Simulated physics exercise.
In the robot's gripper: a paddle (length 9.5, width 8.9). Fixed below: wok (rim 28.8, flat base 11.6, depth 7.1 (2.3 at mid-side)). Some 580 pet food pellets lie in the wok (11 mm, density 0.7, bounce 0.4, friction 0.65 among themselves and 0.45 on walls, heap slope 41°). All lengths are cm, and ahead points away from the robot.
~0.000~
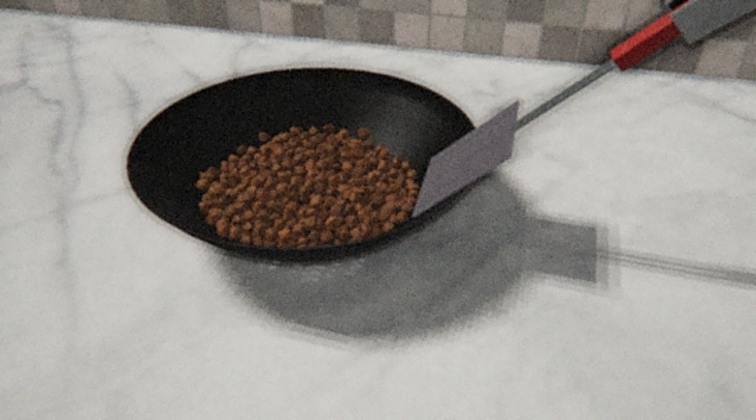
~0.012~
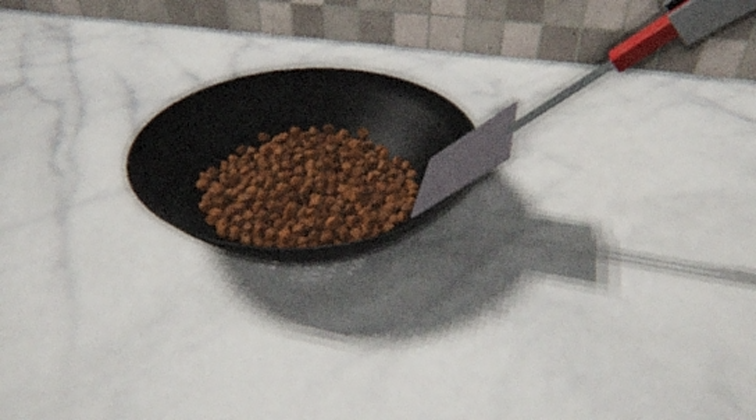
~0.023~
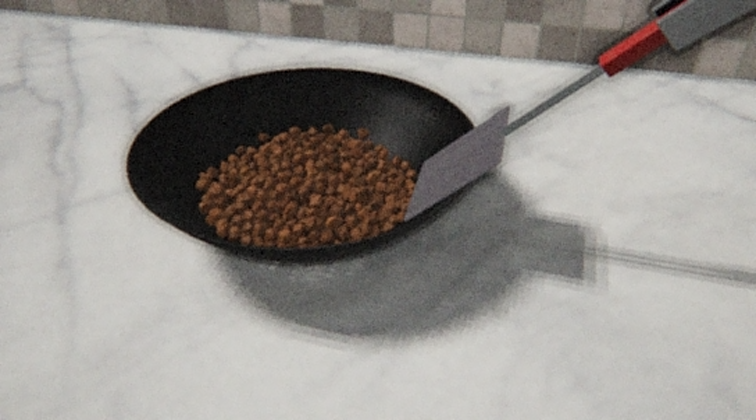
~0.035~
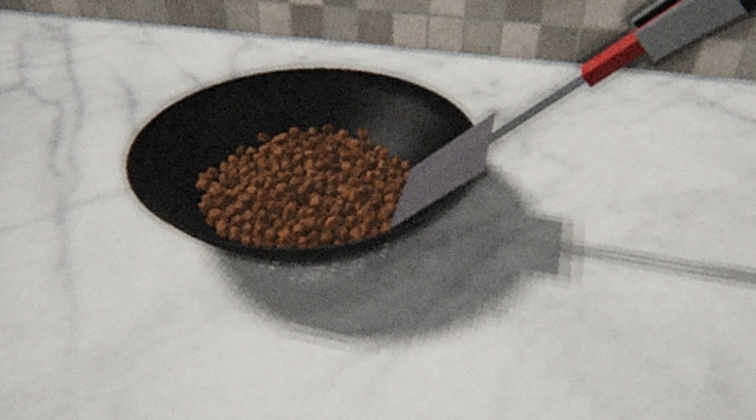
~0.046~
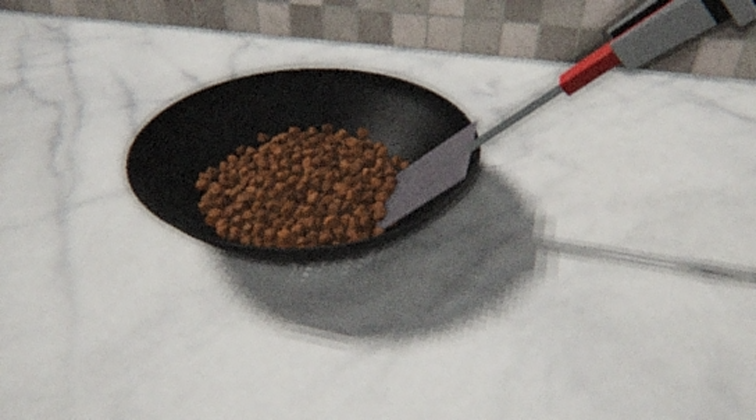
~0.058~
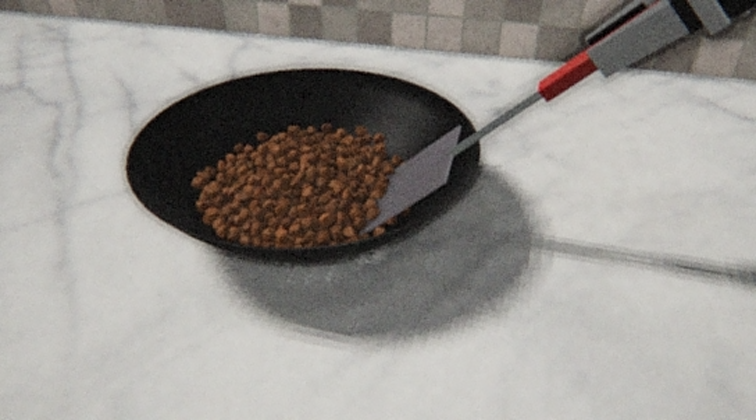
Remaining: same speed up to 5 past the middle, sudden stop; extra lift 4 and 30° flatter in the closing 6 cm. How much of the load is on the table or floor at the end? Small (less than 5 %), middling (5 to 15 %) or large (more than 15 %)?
Share on the table or floor: Middling (5 to 15 %).
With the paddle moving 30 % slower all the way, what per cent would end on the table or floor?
In that case some 0 per cent.
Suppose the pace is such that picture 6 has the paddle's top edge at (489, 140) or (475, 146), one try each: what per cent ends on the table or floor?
About 0 and 0 per cent.
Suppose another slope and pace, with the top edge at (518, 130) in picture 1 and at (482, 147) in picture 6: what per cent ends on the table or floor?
Some 0 per cent.
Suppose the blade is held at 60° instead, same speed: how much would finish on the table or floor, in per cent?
Then about 15 per cent.
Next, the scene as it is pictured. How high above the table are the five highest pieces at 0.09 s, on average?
Some 6 cm.
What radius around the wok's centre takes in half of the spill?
Some 28 cm.
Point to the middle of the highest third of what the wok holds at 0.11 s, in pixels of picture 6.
At about (266, 162).
After 0.09 s, sloping 44°, highest piece 6 above the table; 585 in the wok.
After 0.11 s, sloping 34°, highest piece 7 above the table; 585 in the wok.
After 0.33 s, sloping 14°, highest piece 9 above the table; 541 in the wok, 8 on the table or floor, 36 on the blade or in flight.
After 1.38 s, sloping 14°, highest piece 8 above the table; 540 in the wok, 45 on the table or floor.
In the end, 540 in the wok, 45 on the table or floor. That is 8 % on the table or floor.
